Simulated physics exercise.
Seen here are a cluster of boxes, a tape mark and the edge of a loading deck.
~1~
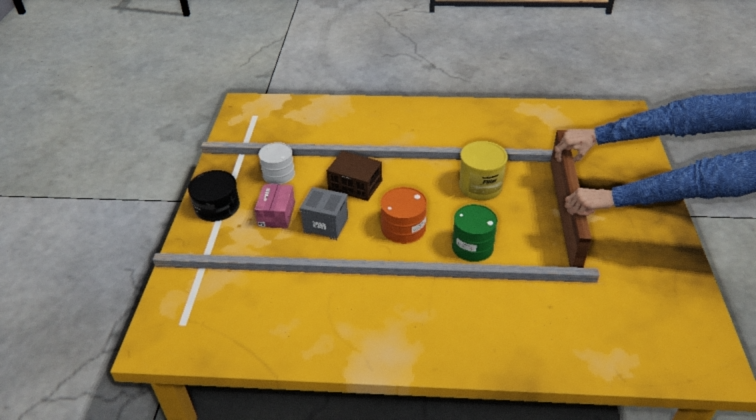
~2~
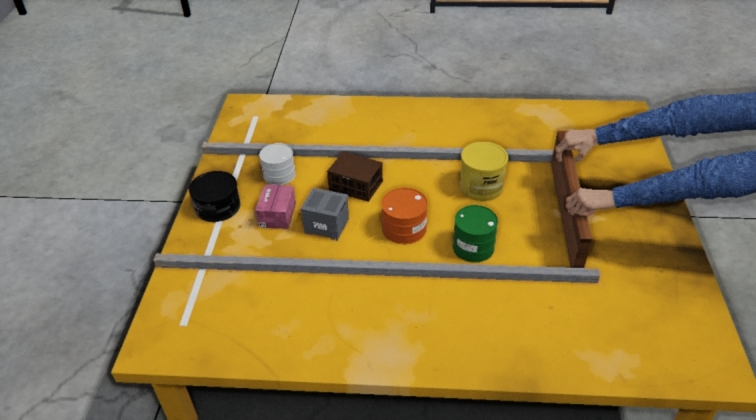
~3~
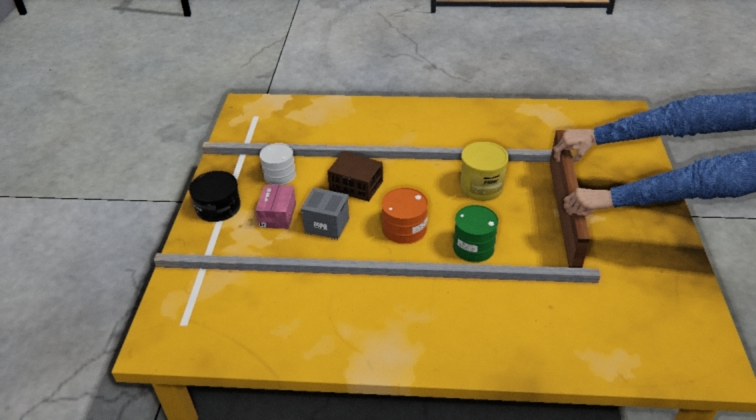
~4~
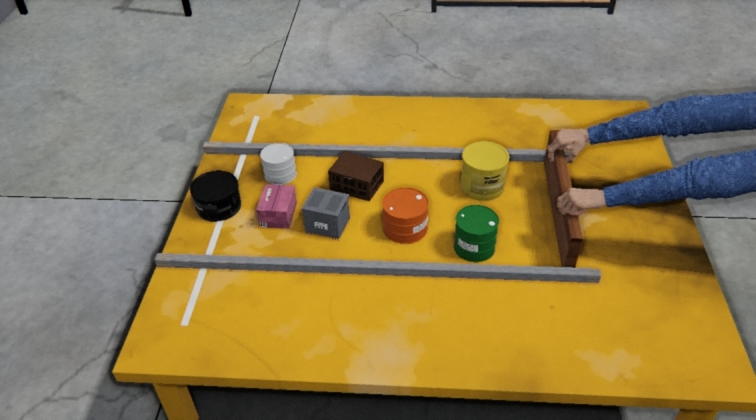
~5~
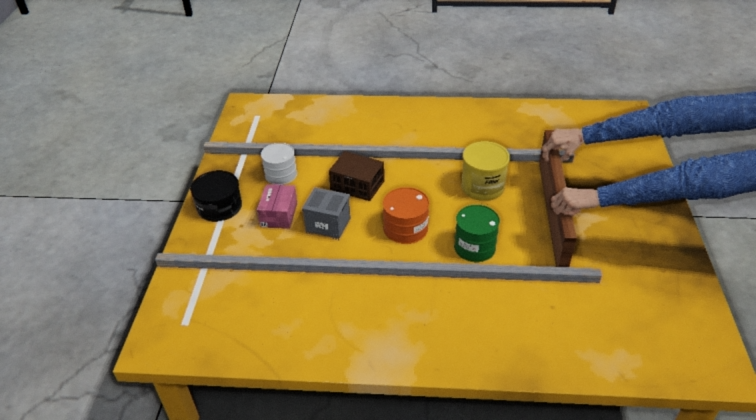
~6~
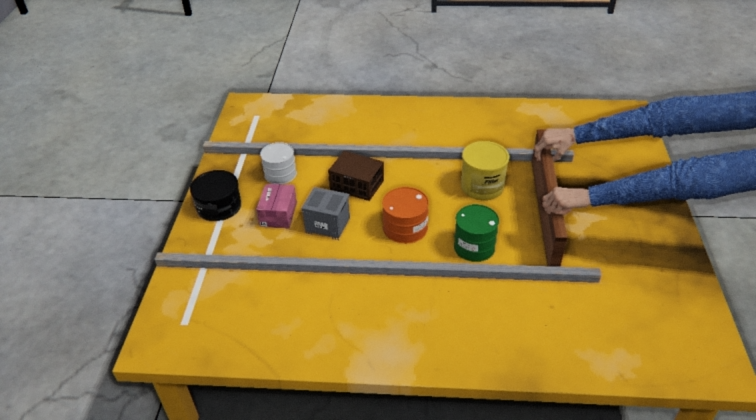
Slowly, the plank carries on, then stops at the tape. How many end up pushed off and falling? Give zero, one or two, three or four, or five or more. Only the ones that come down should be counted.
You'd find the ones that came down come in at more than four here.
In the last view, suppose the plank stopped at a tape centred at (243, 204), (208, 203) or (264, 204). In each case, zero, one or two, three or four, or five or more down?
Just one or two; at least five; either one or two.
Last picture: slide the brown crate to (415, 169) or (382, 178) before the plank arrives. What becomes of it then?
Going in order, the first time it ends up below and the second time it ends up below.
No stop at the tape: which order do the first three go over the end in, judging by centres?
First comes the black pail, next the pink parcel, and after that the brown crate.
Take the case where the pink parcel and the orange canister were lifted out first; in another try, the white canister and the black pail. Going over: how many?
First try: 3 fallen; other try: 3.
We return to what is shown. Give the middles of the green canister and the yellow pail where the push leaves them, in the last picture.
For the green canister it's (190, 228), and for the yellow pail it's (211, 163).
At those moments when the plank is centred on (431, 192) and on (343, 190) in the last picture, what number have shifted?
First 3, after that 7.
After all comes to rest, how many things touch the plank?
Total: 3.
Soon after, none off yet; black pail at rest near (217, 196); white canister at rest near (279, 163); pink parcel at rest near (277, 206).
After that, none off yet; black pail at rest near (217, 196); white canister displaced a little near (269, 162); pink parcel displaced a little near (267, 206).
And then, none off yet; black pail displaced about its own width near (177, 191); white canister displaced about its own width near (242, 155); pink parcel displaced well along near (195, 213).
In the end, the number that fall off is five or more; gone, brown crate, grey tote, pink parcel, white canister and black pail.
